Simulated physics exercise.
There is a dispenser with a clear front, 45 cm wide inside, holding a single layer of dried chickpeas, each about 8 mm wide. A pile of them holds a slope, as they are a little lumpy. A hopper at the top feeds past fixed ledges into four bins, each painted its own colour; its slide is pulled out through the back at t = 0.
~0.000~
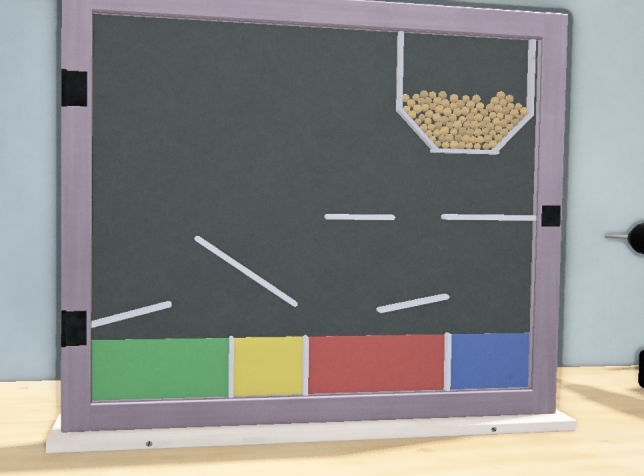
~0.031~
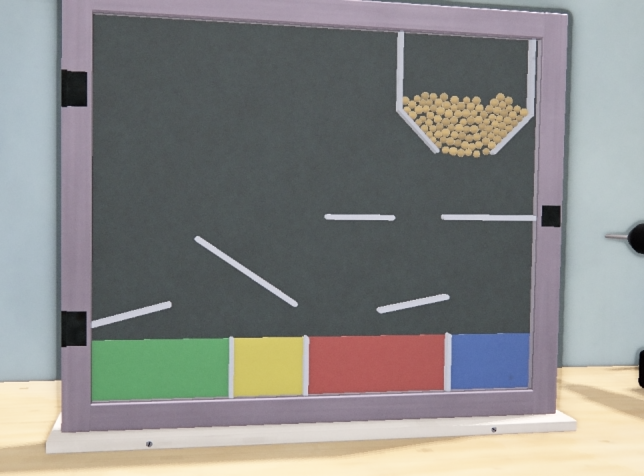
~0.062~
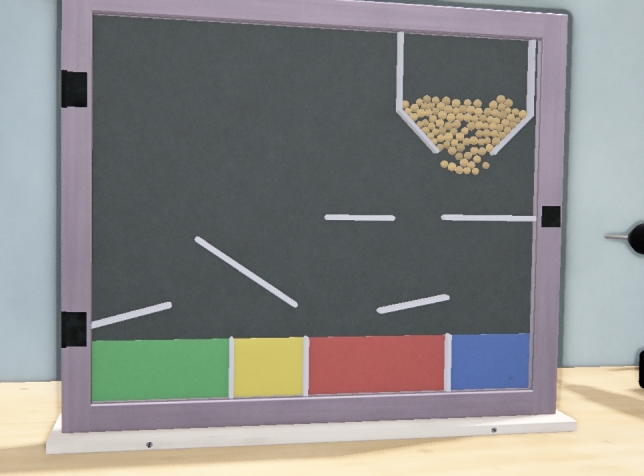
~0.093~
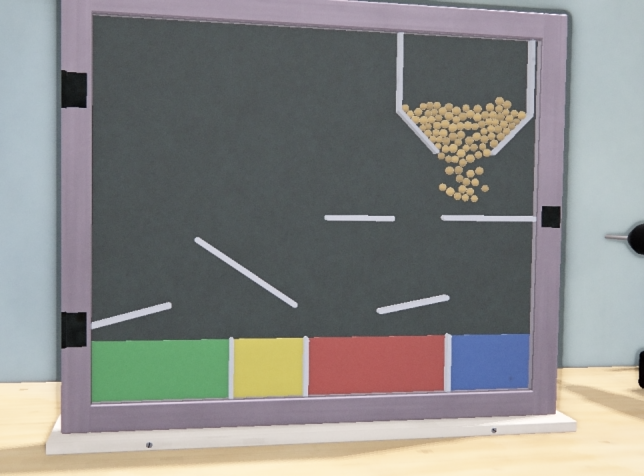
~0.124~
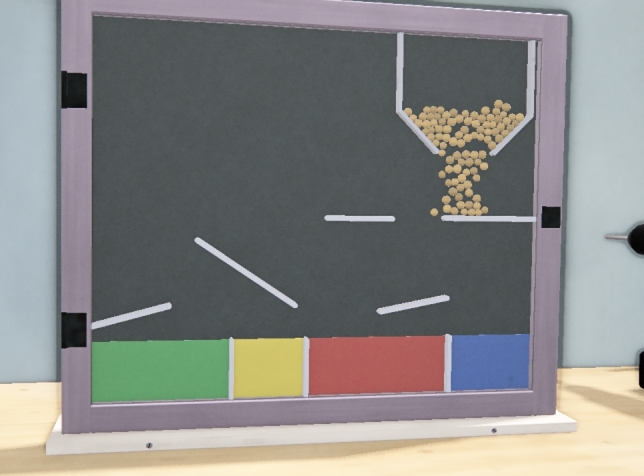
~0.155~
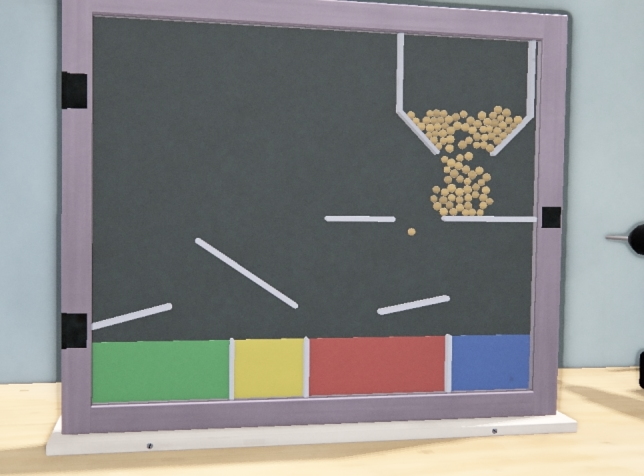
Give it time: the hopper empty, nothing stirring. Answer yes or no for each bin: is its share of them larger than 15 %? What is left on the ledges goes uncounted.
Red - yes; blue - no; green - no; yellow - no.
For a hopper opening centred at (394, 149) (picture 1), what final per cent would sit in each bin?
The red bin ends with 35 %, the blue bin with 30 %, the green bin with 0 % and the yellow bin with 0 %.
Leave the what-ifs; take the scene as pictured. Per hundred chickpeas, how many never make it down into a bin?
45 per cent.
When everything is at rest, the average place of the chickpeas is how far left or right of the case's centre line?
10 cm right.
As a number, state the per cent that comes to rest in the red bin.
I'd put it at around 55 in a hundred.
By 0.24 s 70 % have left the hopper; down in the bins, nothing yet.
By 0.34 s 100 % have left the hopper; down in the bins, red 5 %.
Settled by 1.9 s, red 55 %, blue 0 %, green 0 %, yellow 0 %, left higher up 45 %.
